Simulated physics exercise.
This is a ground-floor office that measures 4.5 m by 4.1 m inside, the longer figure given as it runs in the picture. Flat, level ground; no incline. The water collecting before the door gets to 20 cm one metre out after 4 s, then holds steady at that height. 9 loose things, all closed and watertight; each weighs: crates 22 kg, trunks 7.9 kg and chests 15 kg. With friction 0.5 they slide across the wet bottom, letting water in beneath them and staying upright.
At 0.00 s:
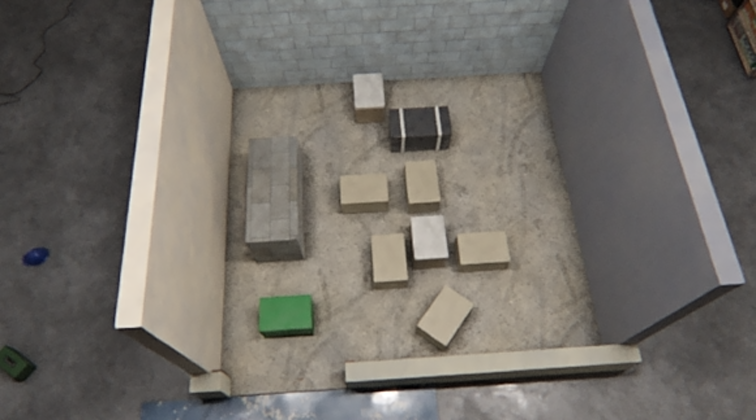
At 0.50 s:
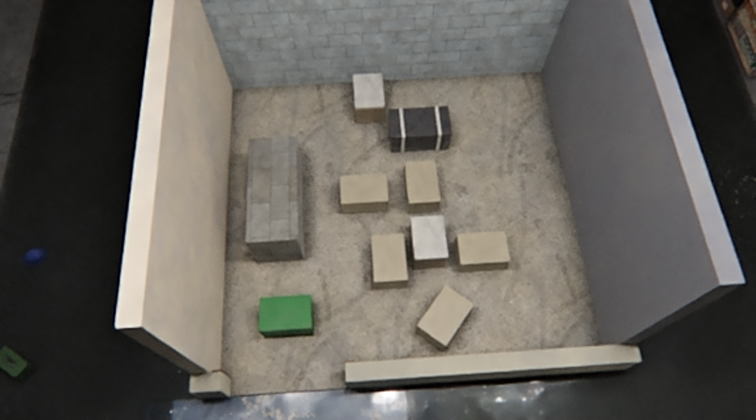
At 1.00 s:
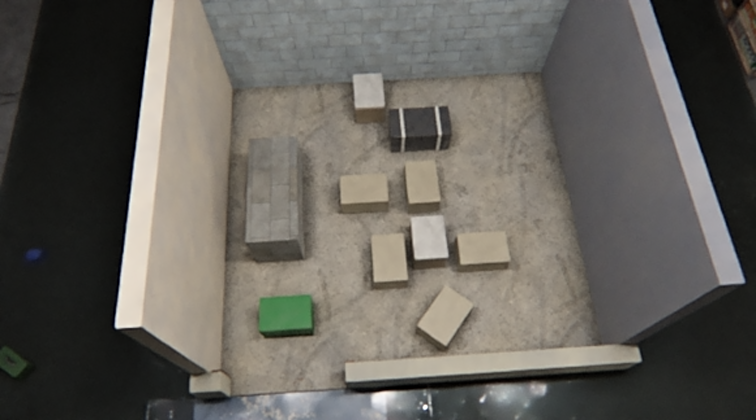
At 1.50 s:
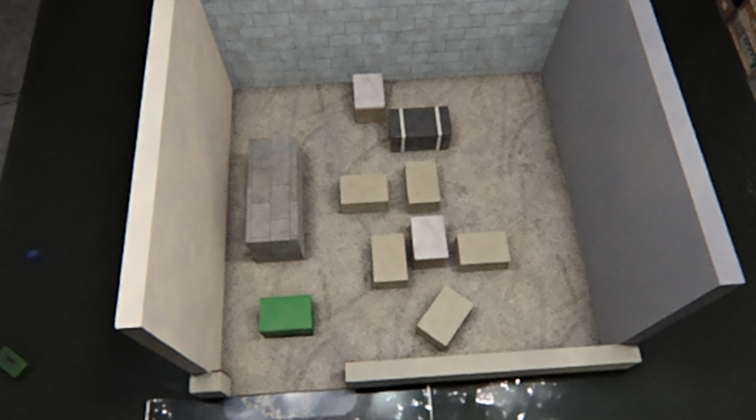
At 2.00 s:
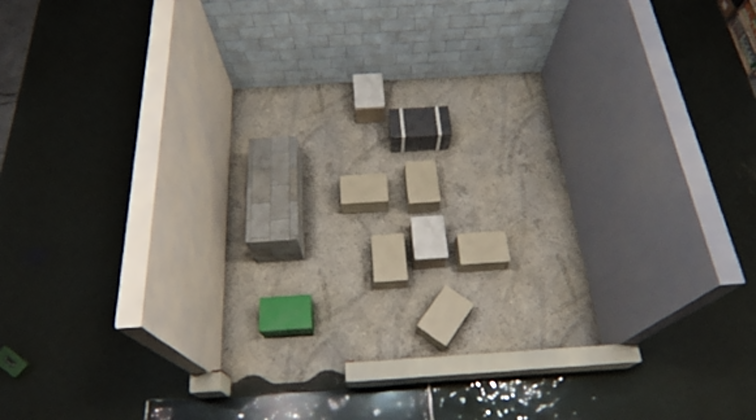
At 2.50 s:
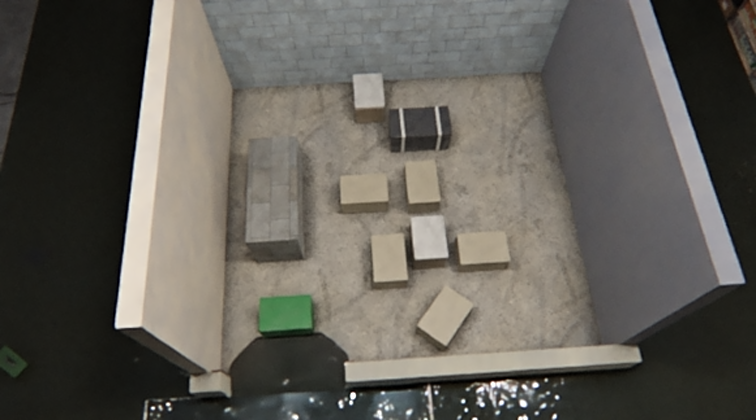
Roofless walled room with scattered boxes and a green crate staying still as dark water spreads outside and through the front gap.
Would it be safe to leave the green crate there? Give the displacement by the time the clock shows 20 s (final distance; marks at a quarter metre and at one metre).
It ends a long distance off.
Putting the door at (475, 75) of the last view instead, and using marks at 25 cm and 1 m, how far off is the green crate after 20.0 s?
By then the green crate has shifted a small amount.
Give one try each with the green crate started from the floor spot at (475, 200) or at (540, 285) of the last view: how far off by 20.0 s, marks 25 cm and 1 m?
First try it drifts well away, second try it drifts well away.
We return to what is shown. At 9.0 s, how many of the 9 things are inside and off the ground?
It comes to 1 of them.
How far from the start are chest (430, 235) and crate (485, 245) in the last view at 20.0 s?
80 cm and 200 cm respectively.
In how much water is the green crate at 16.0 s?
I'd say around 17 cm.
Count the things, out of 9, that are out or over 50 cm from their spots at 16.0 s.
That would be 9.
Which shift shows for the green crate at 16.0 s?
It has shifted about 350 cm.
After 4.0 s the green crate is near (285, 288), 0.3 m from its start, aground; 0 afloat.
After 9.0 s the green crate is near (285, 267), 0.6 m from its start, aground; 1 afloat.
After 16.0 s the green crate is near (535, 159), 3.7 m from its start, afloat; 9 afloat.
After 20.0 s the green crate is near (574, 264), 3.4 m from its start, afloat; 9 afloat.
